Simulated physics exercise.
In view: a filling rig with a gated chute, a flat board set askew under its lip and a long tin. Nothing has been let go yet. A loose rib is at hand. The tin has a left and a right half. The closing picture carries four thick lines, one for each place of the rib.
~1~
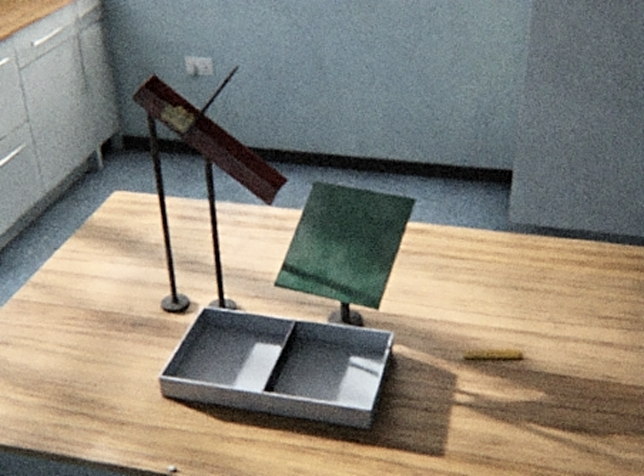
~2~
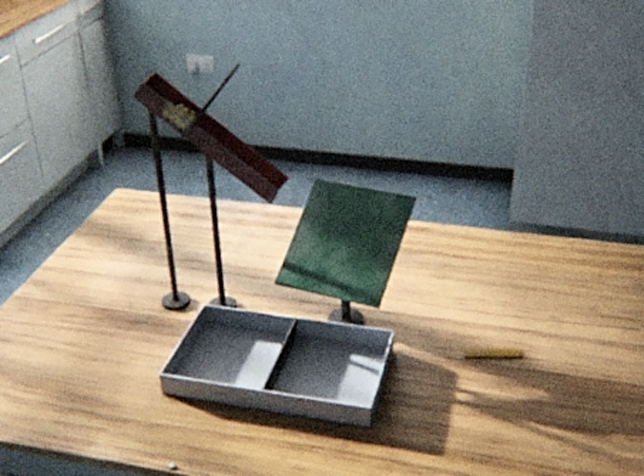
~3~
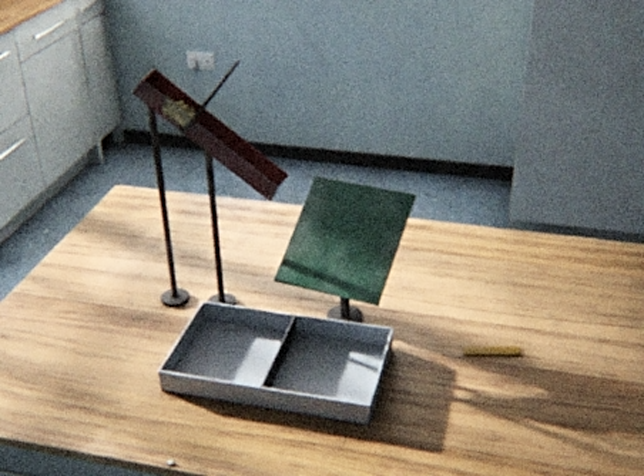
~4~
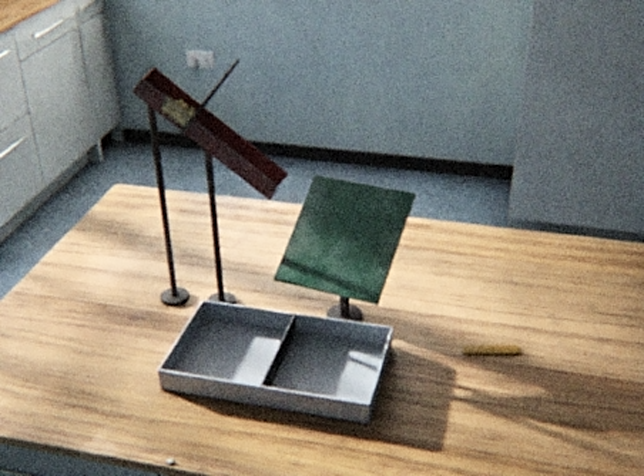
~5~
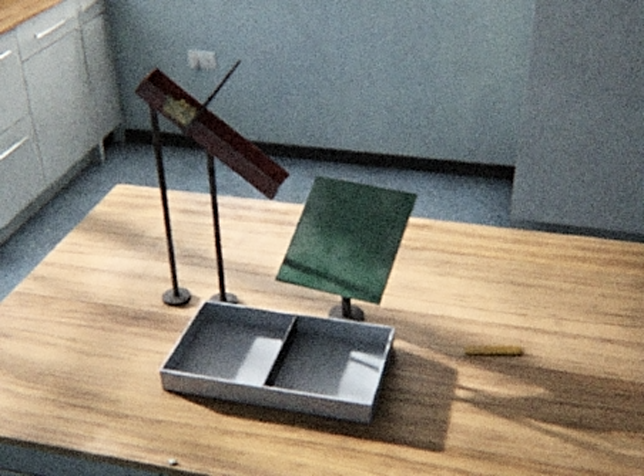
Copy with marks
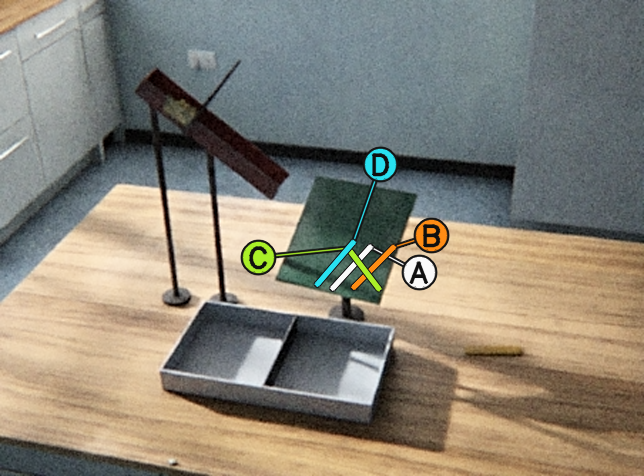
A dark red chute and a tilted green board stand motionless by a grey divided tin.
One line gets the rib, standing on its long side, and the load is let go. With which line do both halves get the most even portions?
The answer is line D.
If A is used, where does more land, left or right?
More lands on the right.
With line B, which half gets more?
Right.
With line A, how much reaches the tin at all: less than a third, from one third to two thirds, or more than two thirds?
It is more than two thirds.
On the marked copy, line A from (370, 246) to (332, 288); line B from (393, 247) to (353, 287); line C from (347, 248) to (378, 288); line D from (353, 242) to (317, 284).
With A, of what is caught, a small part in the left half, nearly all in the right.
With B, of what is caught, a stray few in the left half, nearly all in the right.
With C, of what is caught, a small part in the left half, nearly all in the right.
With D, of what is caught, about half in the left half, about half in the right.
